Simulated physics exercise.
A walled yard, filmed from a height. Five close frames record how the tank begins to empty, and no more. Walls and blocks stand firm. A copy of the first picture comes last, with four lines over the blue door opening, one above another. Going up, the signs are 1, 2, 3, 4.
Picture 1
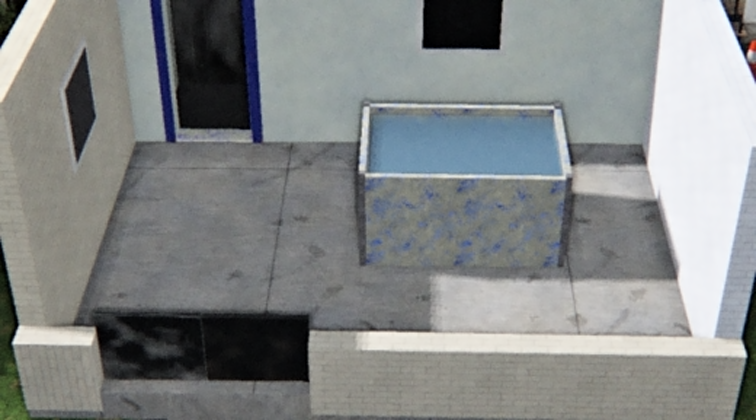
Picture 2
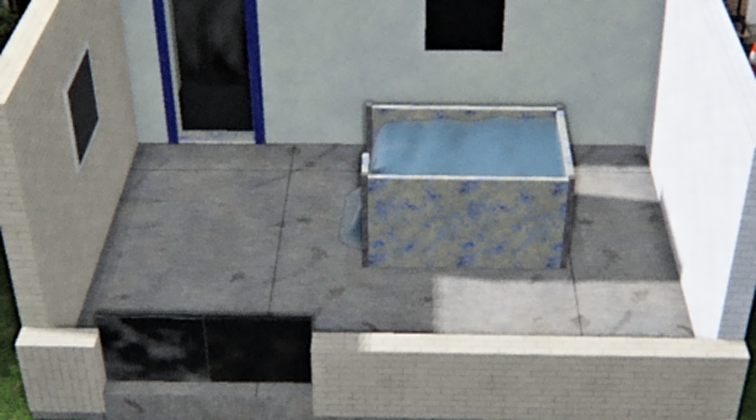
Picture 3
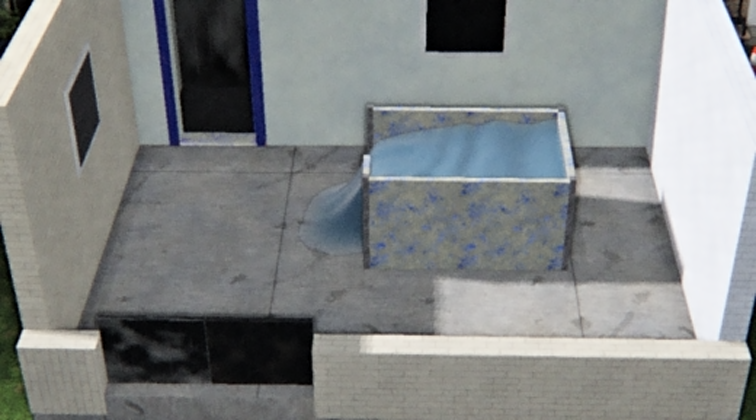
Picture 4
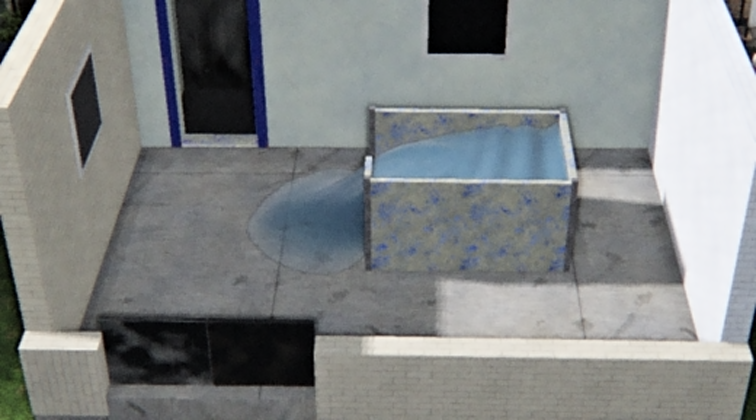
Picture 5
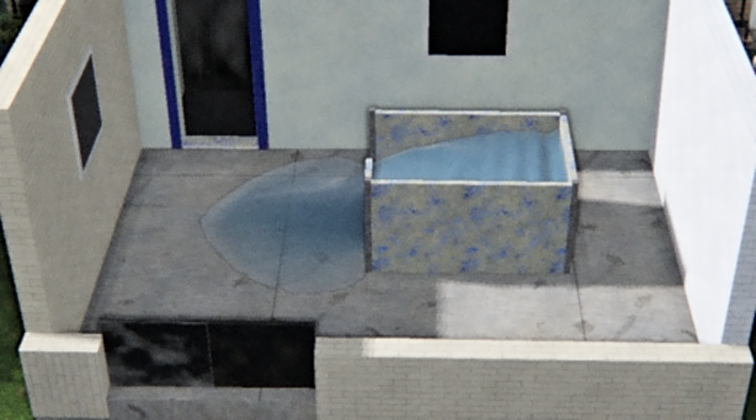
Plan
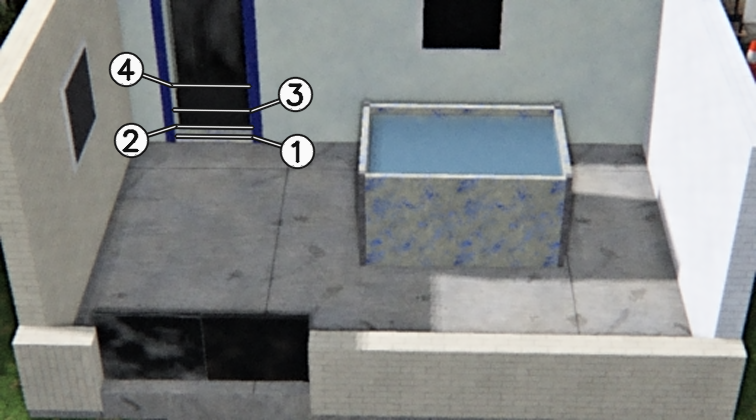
Water lay still in a raised, patterned tank in a walled yard, then poured out through its left side and spread leftward across the grey paving in a widening, rounded sheet.
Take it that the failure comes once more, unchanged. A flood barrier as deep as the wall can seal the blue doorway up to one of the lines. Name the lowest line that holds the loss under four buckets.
Take 3.
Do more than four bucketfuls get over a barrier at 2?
Yes, that goes wrong.
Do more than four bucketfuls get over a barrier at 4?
No, that is safe.
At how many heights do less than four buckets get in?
Two.
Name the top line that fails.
That is line 2.
On the marked copy, 1 at (214, 136); 2 at (213, 126); 3 at (212, 110); 4 at (210, 85); from the bottom up 1, 2, 3, 4.
With 1, dozens of bucketfuls pour in.
With 2, about 9 bucketfuls get in.
With 3, a splash gets over, under a bucket.
With 4, nothing gets over.
